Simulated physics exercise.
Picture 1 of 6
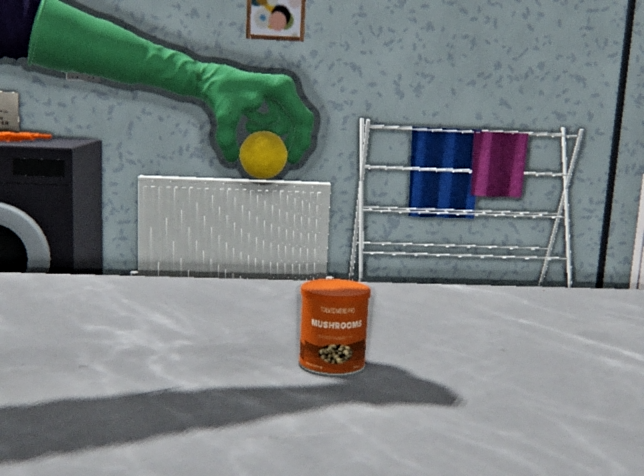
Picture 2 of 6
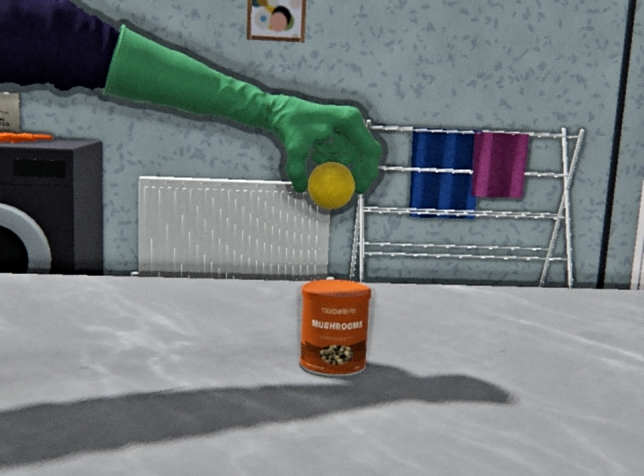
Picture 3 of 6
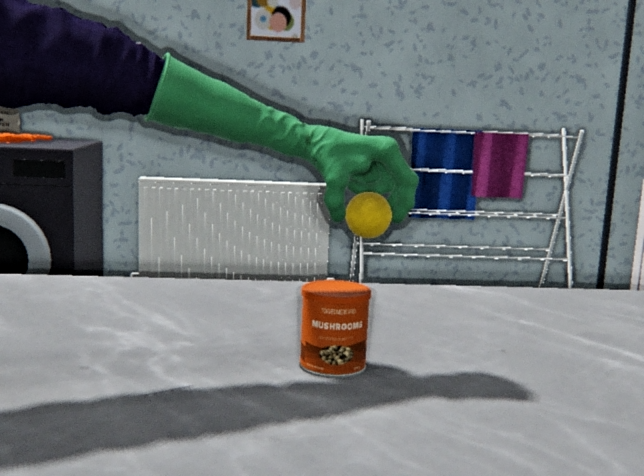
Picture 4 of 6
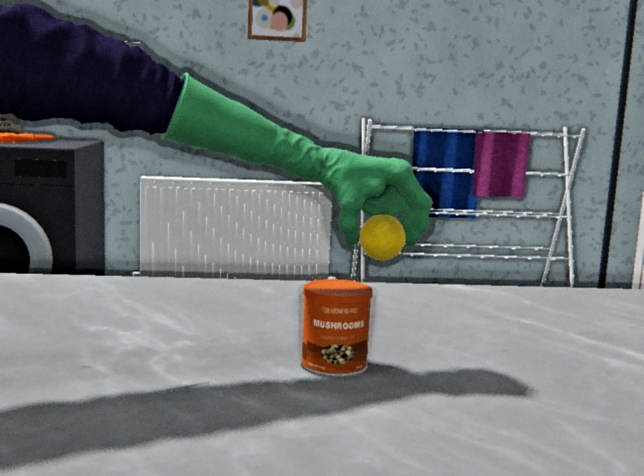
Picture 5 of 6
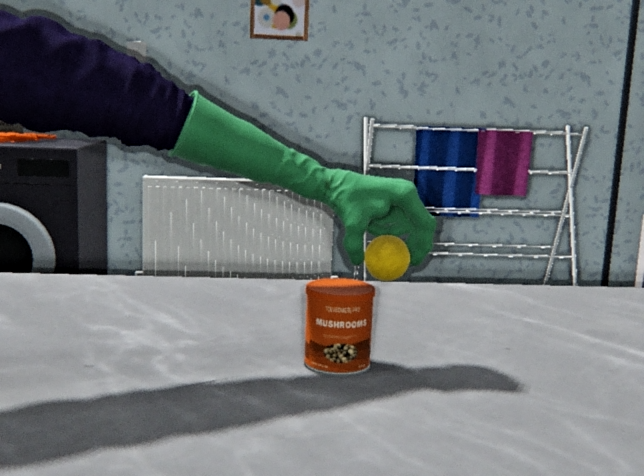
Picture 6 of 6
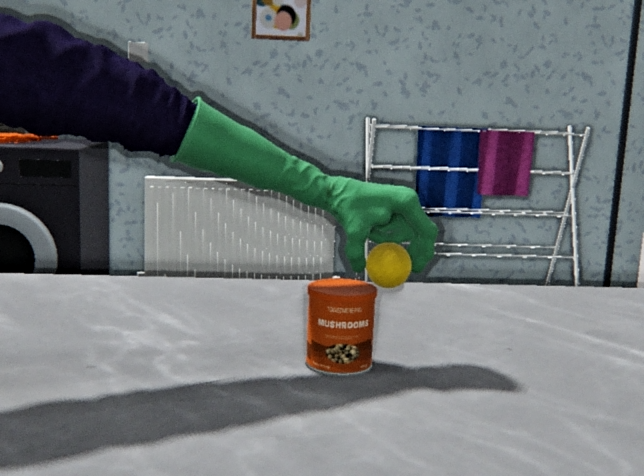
A green-gloved hand holding a yellow lemon moves right and downward above a grey surface, passing over an orange mushroom pot, then slows and hovers with the lemon near the pot's upper right edge.
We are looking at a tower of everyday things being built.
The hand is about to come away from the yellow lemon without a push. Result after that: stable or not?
Not stable.
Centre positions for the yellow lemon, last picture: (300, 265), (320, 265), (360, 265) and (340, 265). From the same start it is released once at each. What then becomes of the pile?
The pile goes down on try one, does not fall on try two, does not fall on try three and does not fall on try four.
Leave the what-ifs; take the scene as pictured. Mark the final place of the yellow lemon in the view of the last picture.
Near (417, 345).
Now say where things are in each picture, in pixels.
The first frame shows coming down; yellow lemon (264, 155); orange pot (334, 327).
The second frame shows coming down; yellow lemon (332, 185); orange pot (335, 327).
The third frame shows coming down; yellow lemon (369, 215); orange pot (335, 328).
The fourth frame shows coming down; yellow lemon (383, 237); orange pot (336, 327).
The fifth frame shows coming down; yellow lemon (387, 258); orange pot (339, 326).
The sixth frame shows in place under the hand; yellow lemon (389, 265); orange pot (341, 326).
Then, 0.20 s on from there, yellow lemon shifted a little near (401, 284).
Then, 0.30 s on from there, yellow lemon now fallen.
In the end, fallen, yellow lemon; orange pot unmoved. At the end, from the last picture's camera, yellow lemon near (417, 345). The pile comes apart.
